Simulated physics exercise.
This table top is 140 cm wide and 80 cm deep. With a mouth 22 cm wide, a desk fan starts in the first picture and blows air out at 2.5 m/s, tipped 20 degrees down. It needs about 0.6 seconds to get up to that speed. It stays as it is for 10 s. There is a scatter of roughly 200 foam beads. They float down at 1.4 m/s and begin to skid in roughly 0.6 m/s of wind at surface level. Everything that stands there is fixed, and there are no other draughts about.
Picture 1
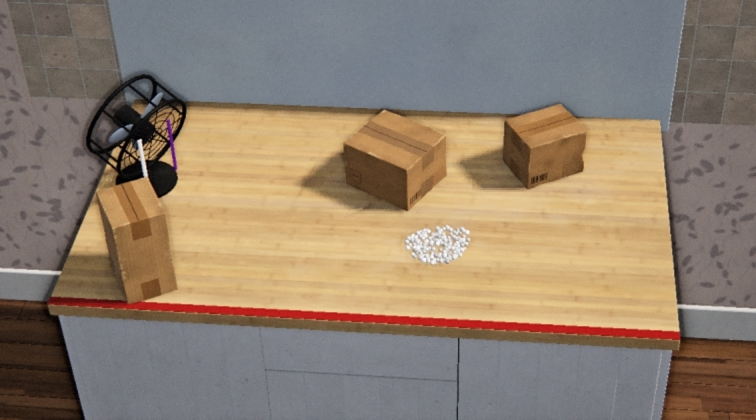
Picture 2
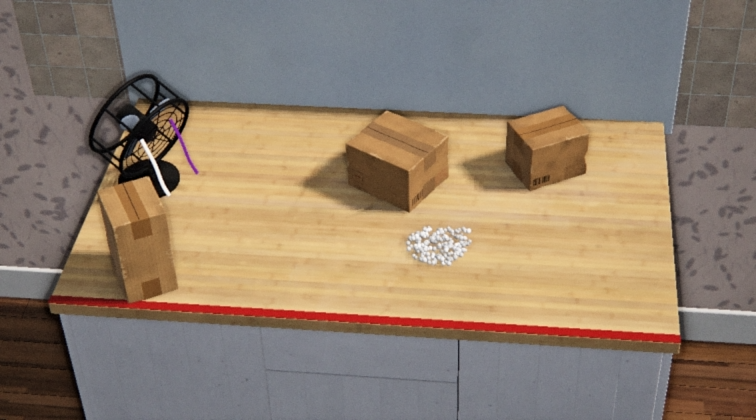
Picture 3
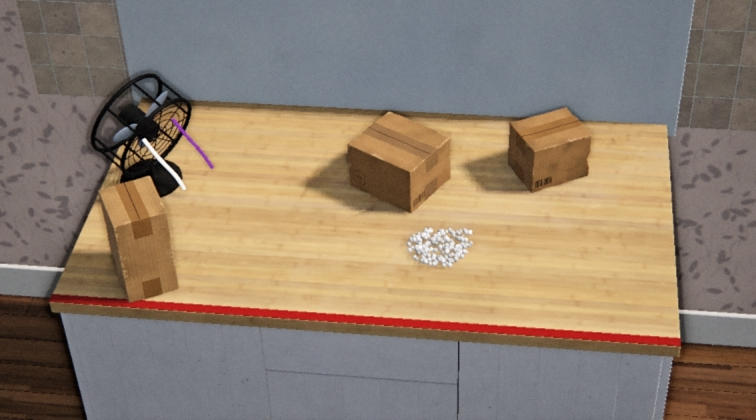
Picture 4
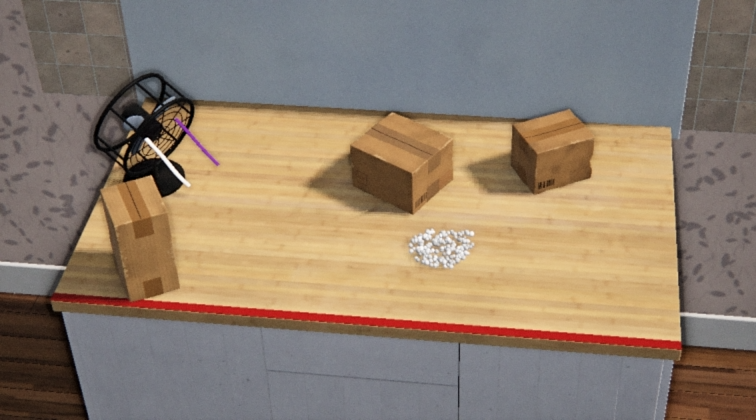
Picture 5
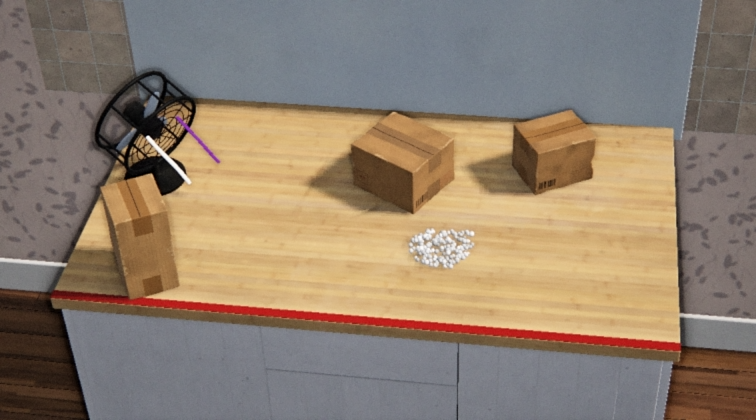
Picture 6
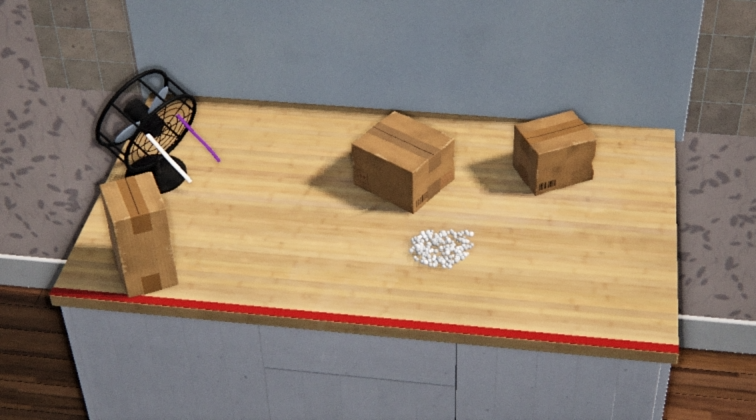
A white ribbon and a purple ribbon on a black desk fan lifted and streamed out to the right over the wooden table top, while the white foam beads and three cardboard boxes stayed put.
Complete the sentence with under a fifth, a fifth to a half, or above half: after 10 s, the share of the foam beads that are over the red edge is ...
After 10 s, the share is under a fifth.
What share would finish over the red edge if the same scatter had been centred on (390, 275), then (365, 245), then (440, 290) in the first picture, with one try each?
Results, one try each: 80 %, 25 %, 80 %.
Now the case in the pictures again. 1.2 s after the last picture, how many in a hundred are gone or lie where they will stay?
About 60 per cent.
Then, 1.2 s after the last picture the count stands so, 0 % are over the red edge; the middle of those still in play is near (595, 223).
Then, 2.4 s after the last picture the count stands so, 0 % are over the red edge; the middle of those still in play is near (585, 223).
Then, 4.7 s after the last picture the count stands so, 0 % are over the red edge; the middle of those still in play is near (577, 220).
Then, 9.2 s after the last picture, at the end, 0 % are over the red edge; the middle of those still in play is near (577, 220).
